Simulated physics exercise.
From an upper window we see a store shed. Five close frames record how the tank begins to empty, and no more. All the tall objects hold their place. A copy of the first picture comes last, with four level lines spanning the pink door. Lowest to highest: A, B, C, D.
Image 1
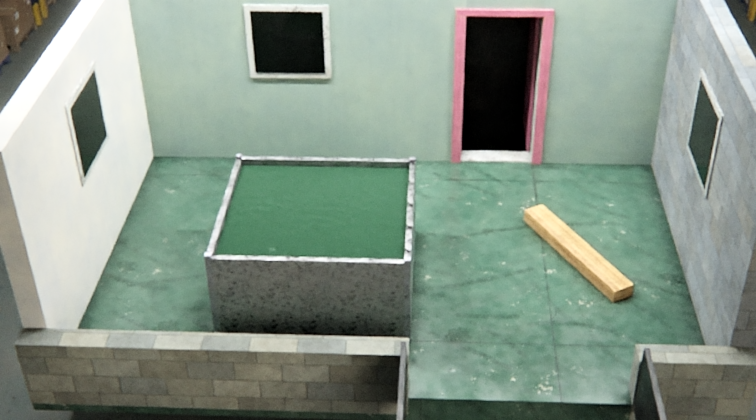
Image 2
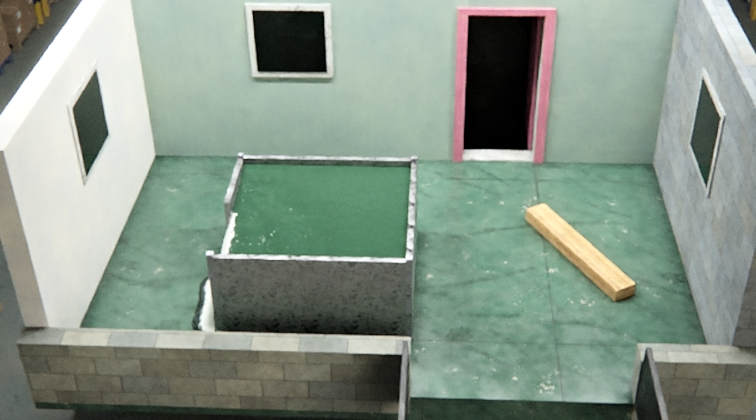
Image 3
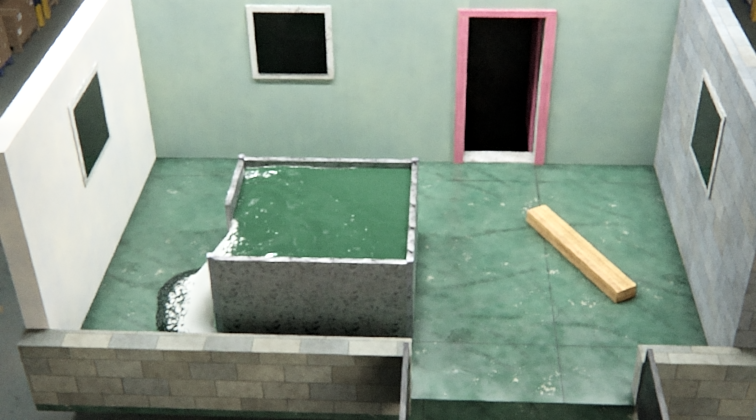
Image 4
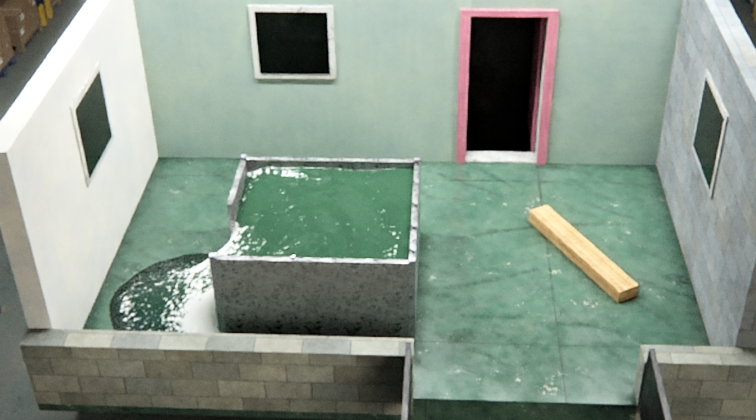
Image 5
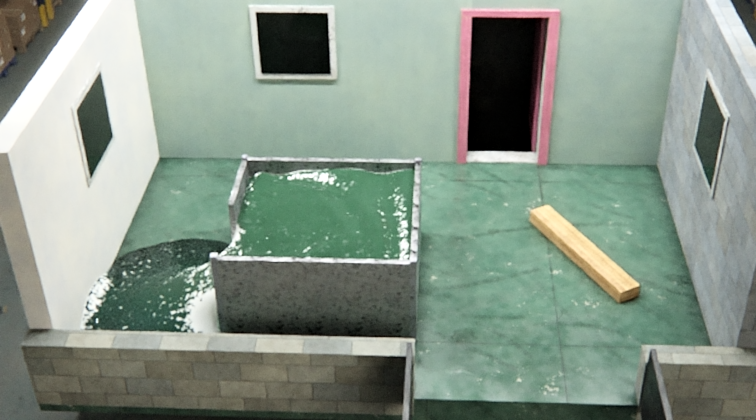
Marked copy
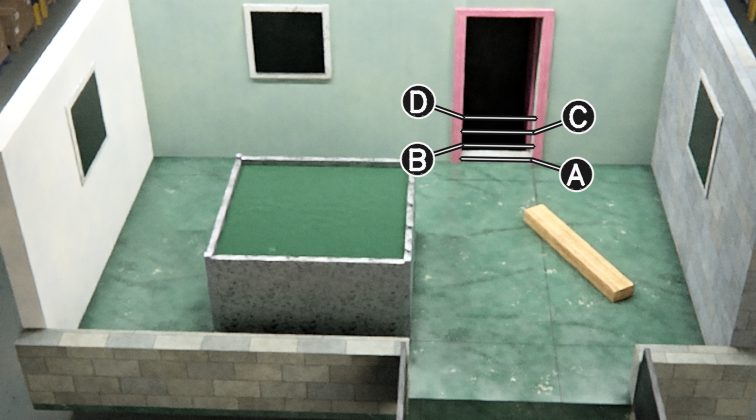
Water pouring from the left side of a square tank and spreading across the green floor toward the white wall.
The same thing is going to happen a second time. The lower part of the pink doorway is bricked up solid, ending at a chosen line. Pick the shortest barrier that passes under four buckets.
B.
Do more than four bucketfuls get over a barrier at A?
Yes, it does.
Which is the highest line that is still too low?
That is line A.
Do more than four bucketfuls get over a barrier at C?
No.
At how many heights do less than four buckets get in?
Three.
On the marked copy, A at (496, 159); B at (497, 145); C at (498, 132); D at (499, 118); from the bottom up A, B, C, D.
With A, about 14 bucketfuls get in.
With B, nothing gets over.
With C, nothing gets over.
With D, nothing gets over.
